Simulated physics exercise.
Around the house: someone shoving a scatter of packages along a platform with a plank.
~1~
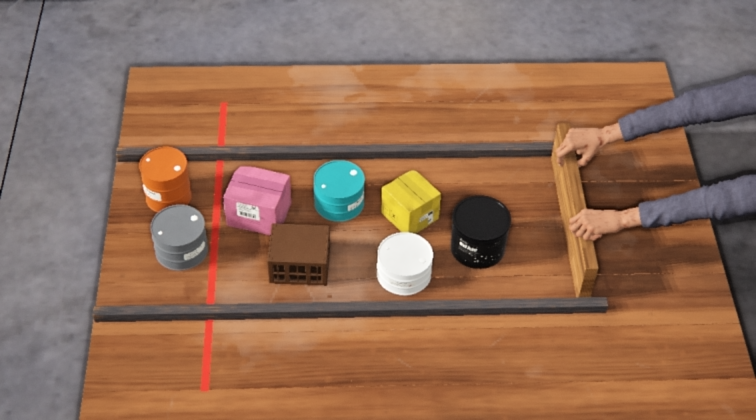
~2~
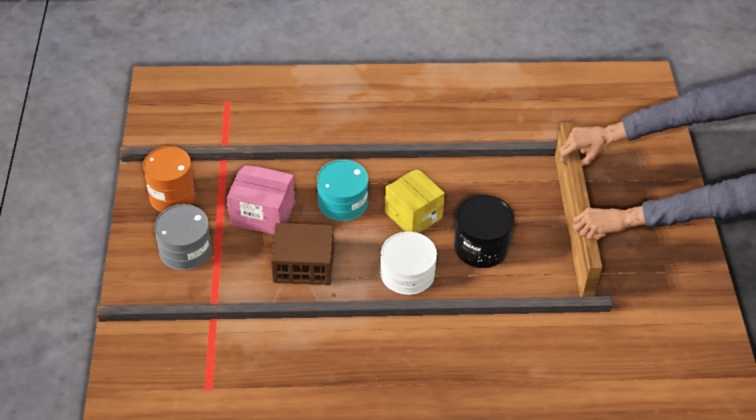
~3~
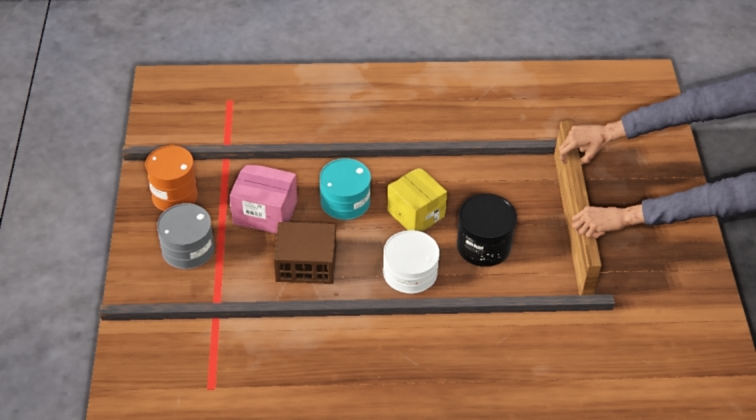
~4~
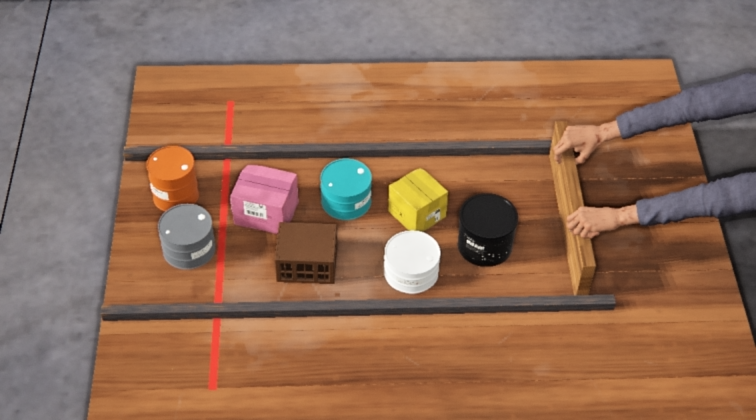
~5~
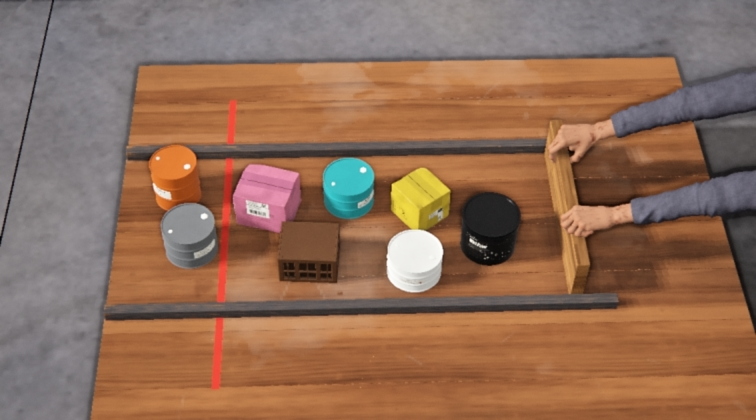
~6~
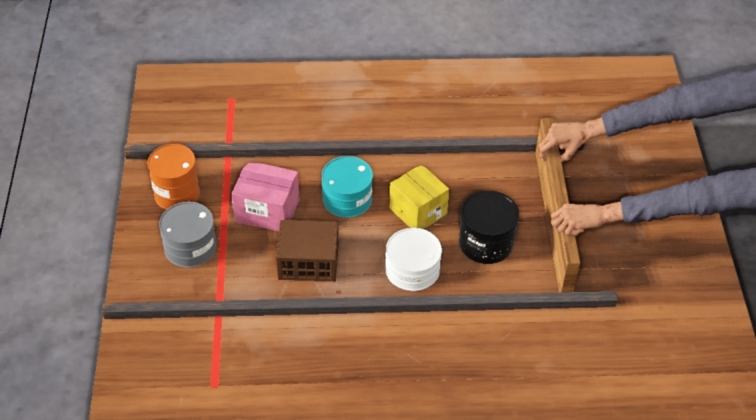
On a wooden tabletop, two hands move a plank slightly left toward scattered canisters and boxes.
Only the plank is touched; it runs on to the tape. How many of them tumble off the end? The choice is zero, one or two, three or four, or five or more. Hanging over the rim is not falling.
The number that fall off is one or two.
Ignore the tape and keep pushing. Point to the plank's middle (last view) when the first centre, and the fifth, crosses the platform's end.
First at (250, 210), next at (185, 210).
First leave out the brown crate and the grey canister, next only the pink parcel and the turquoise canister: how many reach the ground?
Fallen: 1, and 0 in the other try.
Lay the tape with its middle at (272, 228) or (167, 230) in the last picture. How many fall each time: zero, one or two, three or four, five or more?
Taking them in turn, zero; more than four.
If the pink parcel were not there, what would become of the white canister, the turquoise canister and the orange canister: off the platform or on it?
The white canister is kept, the turquoise canister holds on, the orange canister comes down.
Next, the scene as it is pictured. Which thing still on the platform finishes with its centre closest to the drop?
The pink parcel.
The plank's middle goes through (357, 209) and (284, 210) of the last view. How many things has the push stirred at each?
6 and 8.
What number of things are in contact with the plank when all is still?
It touches 3.
Soon after, none off yet; orange canister at rest near (174, 177); grey canister at rest near (188, 234); pink parcel at rest near (266, 197).
Then, none off yet; orange canister at rest near (174, 177); grey canister at rest near (188, 234); pink parcel moved a little near (247, 199).
Further on, none off yet; orange canister moved a little near (168, 174); grey canister moved about its own width near (144, 249); pink parcel moved about its own width near (181, 211).
At rest, the number that fall off is one or two; fallen, grey canister and orange canister.
